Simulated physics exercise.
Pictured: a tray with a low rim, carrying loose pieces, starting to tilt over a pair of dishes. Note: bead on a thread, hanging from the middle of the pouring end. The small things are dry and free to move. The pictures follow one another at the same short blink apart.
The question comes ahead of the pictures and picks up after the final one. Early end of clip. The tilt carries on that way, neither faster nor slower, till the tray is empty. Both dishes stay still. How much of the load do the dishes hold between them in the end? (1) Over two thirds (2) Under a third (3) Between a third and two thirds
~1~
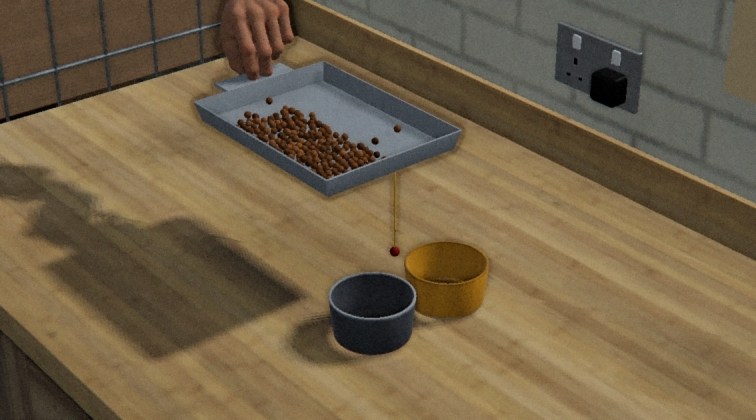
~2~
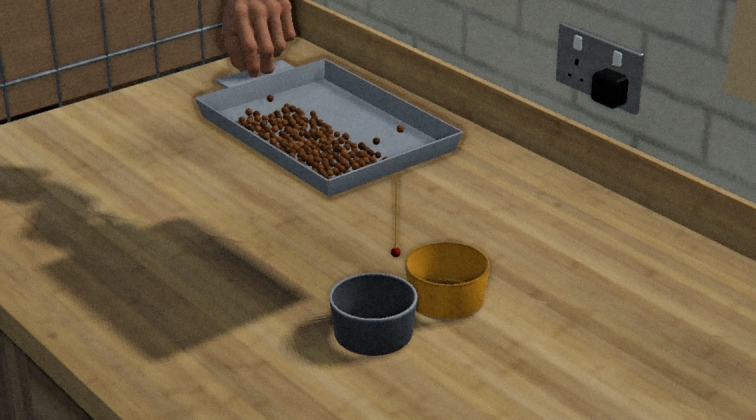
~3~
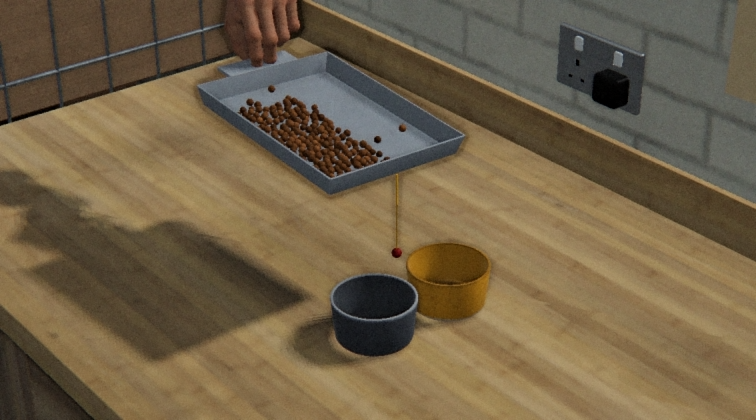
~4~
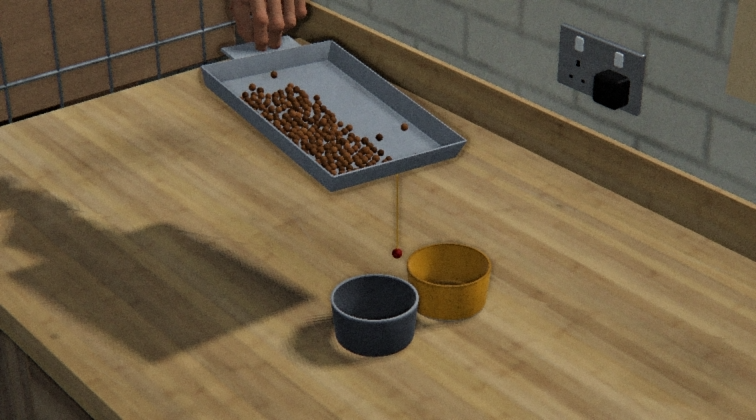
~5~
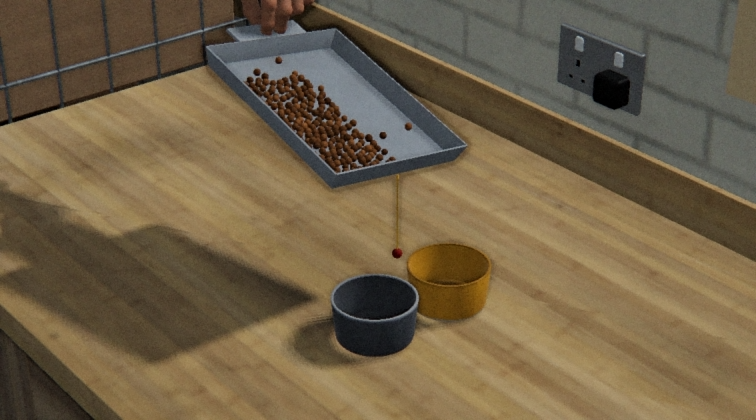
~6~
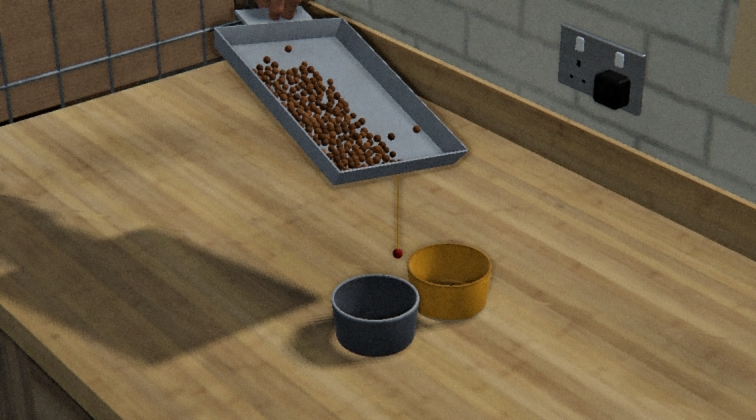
3.
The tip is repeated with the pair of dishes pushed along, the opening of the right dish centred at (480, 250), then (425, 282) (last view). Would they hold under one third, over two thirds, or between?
Above two thirds, then less than a third.
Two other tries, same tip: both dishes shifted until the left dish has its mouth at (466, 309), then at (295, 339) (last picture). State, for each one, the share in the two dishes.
About 0 per cent, then about 0 per cent.
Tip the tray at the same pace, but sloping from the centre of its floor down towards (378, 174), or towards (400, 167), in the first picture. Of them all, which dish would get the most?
The first tilt favours the left-side dish and the second favours the right-side dish.
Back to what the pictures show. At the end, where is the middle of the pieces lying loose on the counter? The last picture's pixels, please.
Those pieces end up centred close to (512, 262).
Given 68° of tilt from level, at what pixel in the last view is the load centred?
Near (432, 160).
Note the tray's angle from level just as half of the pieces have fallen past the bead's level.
Somewhere near 95°.
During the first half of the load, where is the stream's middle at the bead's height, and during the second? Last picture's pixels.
I'd say close to (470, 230) at first and close to (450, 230) later on.
Just after the last frame, tray tipped steeply; the larger part on the tray; just a few in the right dish; just a few outside both; about a tenth in the air.
A moment on, tray tipped past a quarter turn; about a tenth on the tray; roughly half in the right dish; roughly a third outside both; about a tenth in the air.
Further on, tray tipped past a quarter turn; roughly half in the right dish; roughly half outside both.
When it is over, tray tipped past a quarter turn; not one in the left dish; roughly half in the right dish; roughly half outside both.
